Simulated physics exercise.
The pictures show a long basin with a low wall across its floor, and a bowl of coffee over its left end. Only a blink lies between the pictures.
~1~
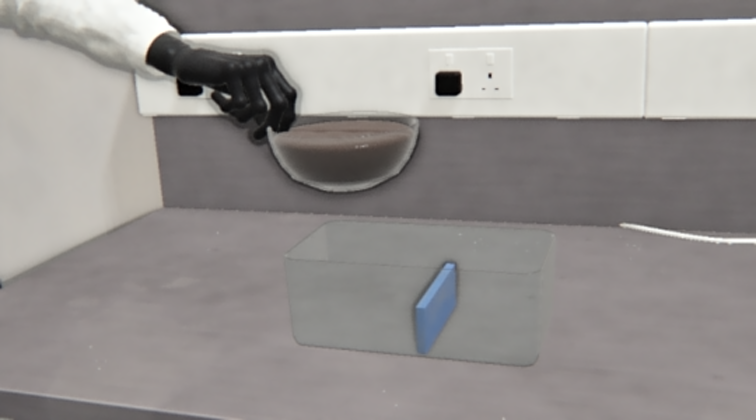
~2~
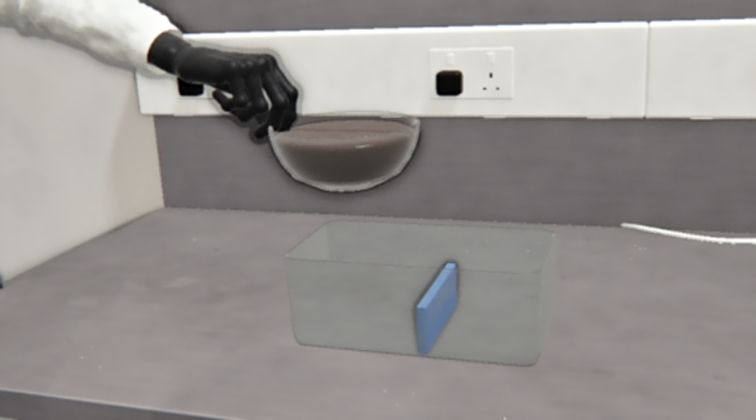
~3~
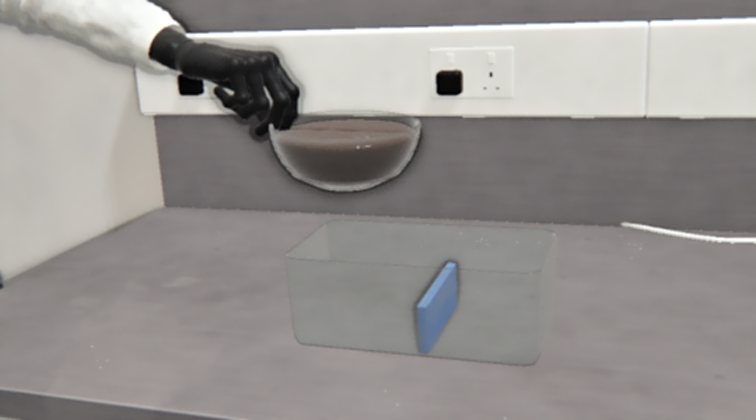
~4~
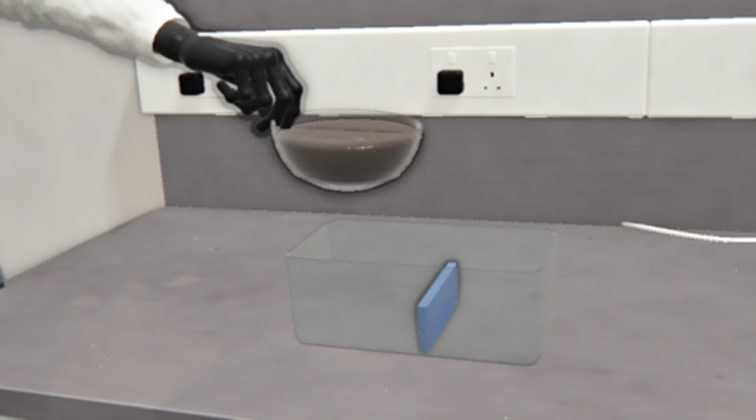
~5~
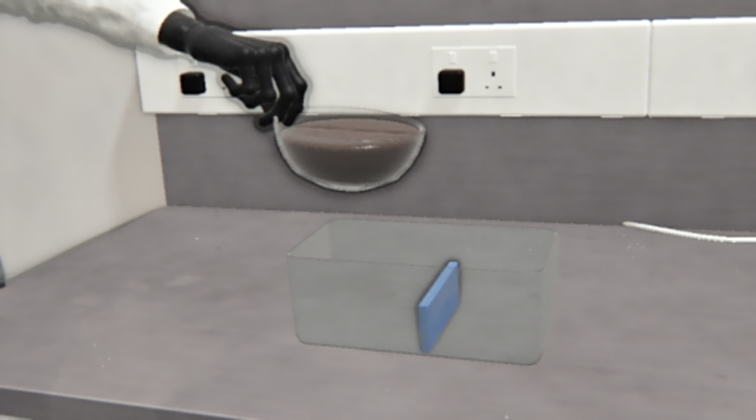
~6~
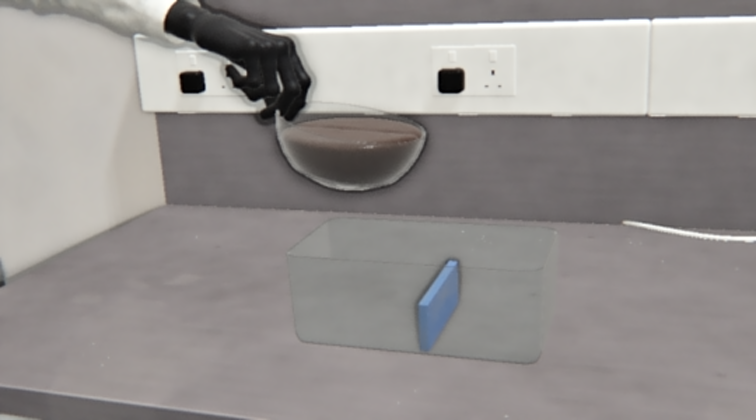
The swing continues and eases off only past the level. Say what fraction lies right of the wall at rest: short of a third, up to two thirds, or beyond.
In the end above two thirds is right of the wall.
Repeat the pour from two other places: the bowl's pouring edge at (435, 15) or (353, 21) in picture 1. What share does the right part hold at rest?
First some 75, then 50 per cent.
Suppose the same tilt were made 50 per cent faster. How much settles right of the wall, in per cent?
Close to 60 per cent.
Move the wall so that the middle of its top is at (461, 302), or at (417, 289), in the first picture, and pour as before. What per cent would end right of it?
First some 50, then 85 per cent.
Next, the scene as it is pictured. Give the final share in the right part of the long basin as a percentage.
It comes to 75 per cent or so.
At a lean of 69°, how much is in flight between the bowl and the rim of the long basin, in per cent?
Close to 30 per cent.
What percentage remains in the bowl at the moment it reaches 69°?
Near 30 %.
A moment on, the tilt is 69° and 30 per cent is still to pour, 1 is left of the wall and 39 right of it.
Next, the tilt is 107° and 0 per cent is still to pour, 23 is left of the wall and 76 right of it.
Then the tilt is 115° and 0 per cent is still to pour, 23 is left of the wall and 76 right of it.
Later the tilt is 115° and 0 per cent is still to pour, 23 is left of the wall and 76 right of it.
Finally, 23 per cent lies left of the wall, 76 right of it and 1 outside.
